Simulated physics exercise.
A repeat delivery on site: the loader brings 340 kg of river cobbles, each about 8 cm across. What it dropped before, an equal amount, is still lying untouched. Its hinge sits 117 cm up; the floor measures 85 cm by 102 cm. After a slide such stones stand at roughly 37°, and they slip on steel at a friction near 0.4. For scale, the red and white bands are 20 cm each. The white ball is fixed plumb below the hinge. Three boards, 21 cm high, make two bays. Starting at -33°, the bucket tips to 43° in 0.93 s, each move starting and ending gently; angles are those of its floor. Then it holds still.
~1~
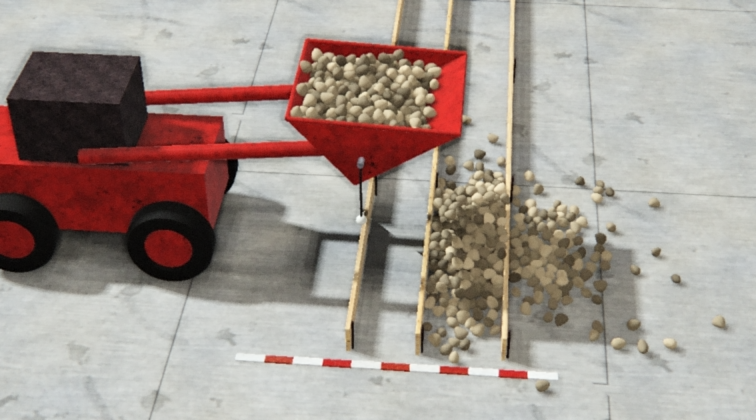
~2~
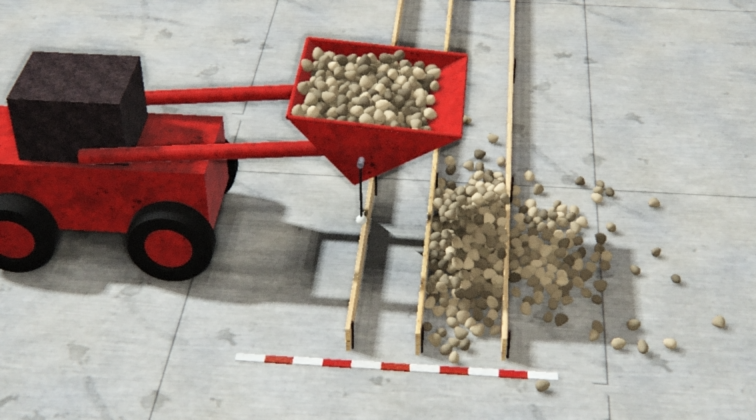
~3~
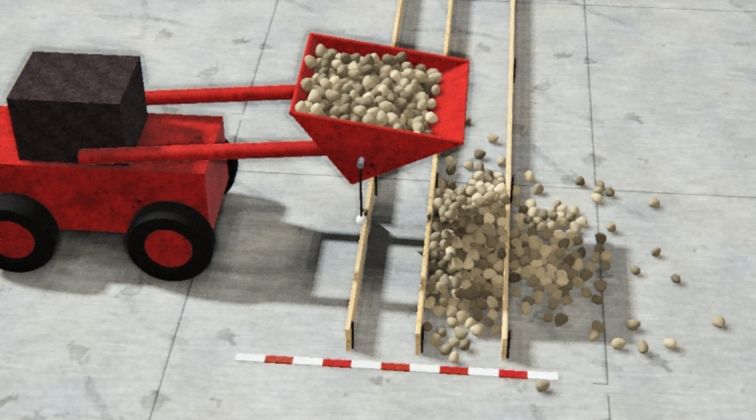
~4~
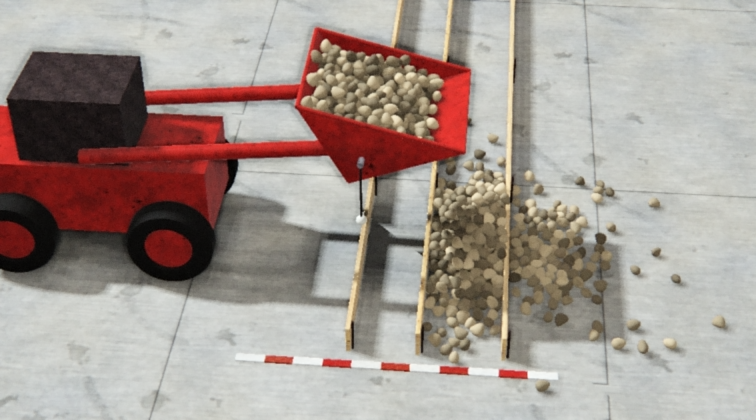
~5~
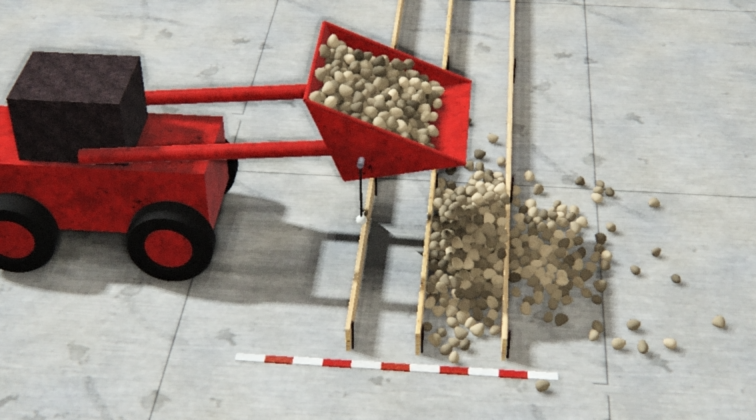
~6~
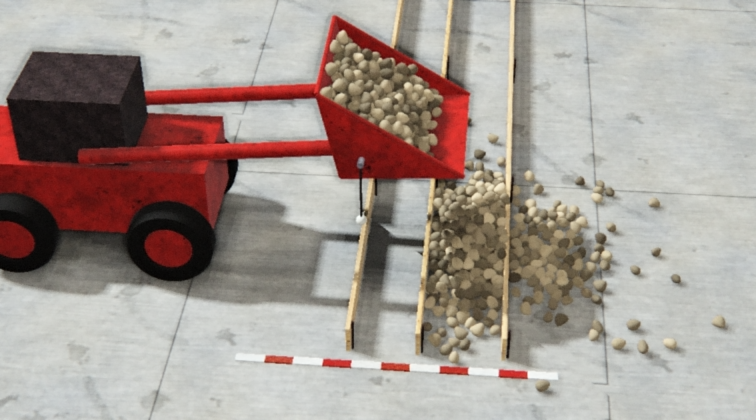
A red loader standing still while its raised bucket of rounded stones slowly tilts forward, beside stones scattered around wooden boards.
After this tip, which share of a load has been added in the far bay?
About 65 per cent.
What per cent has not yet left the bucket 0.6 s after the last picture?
About 55 per cent.
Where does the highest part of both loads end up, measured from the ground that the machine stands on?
Some 46 cm above that level.
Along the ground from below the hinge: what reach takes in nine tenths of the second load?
Roughly 140 cm ahead of it.
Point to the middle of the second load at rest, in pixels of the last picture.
Around (470, 237).
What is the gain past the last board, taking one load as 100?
About 25 per cent.
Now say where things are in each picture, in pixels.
The bucket is at -33°, its lip at (461, 134); the top of the load is at (331, 68). The earlier load is highest near (490, 216), 26 cm above ground level, 71 % in the far bay, 29 % past the last board, in the first frame.
The bucket is at -31°, its lip at (461, 137); the top of the load is at (332, 67), in the second frame.
Lip at (463, 143), floor tilted -27°, highest stones at (335, 65), in the third frame.
Lip at (465, 152), floor tilted -21°, highest stones at (335, 60), in the fourth frame.
Lip at (466, 164), floor tilted -13°, highest stones at (340, 55), in the fifth frame.
The bucket is at -4°, its lip at (464, 177); the top of the load is at (342, 53), in the sixth frame.
Then, 0.3 s after the last picture the floor is at 31°; in per cent of one load, 100 in the bucket, 71 in the far bay, 29 past the last board; the foremost stones are at (661, 291).
Then, 0.6 s after the last picture the floor is at 43°; in per cent of one load, 53 in the bucket, 1 in the near bay, 118 in the far bay, 29 past the last board; the foremost stones are at (661, 291).
Then, 1.0 s after the last picture the floor is at 43°; in per cent of one load, 6 in the bucket, 3 in the near bay, 149 in the far bay, 41 past the last board; the foremost stones are at (661, 291).
Then, 3.6 s after the last picture the floor is at 43°; in per cent of one load, 0 in the bucket, 10 in the near bay, 136 in the far bay, 54 past the last board; the foremost stones are at (668, 256). Net gain in the far bay, 65.
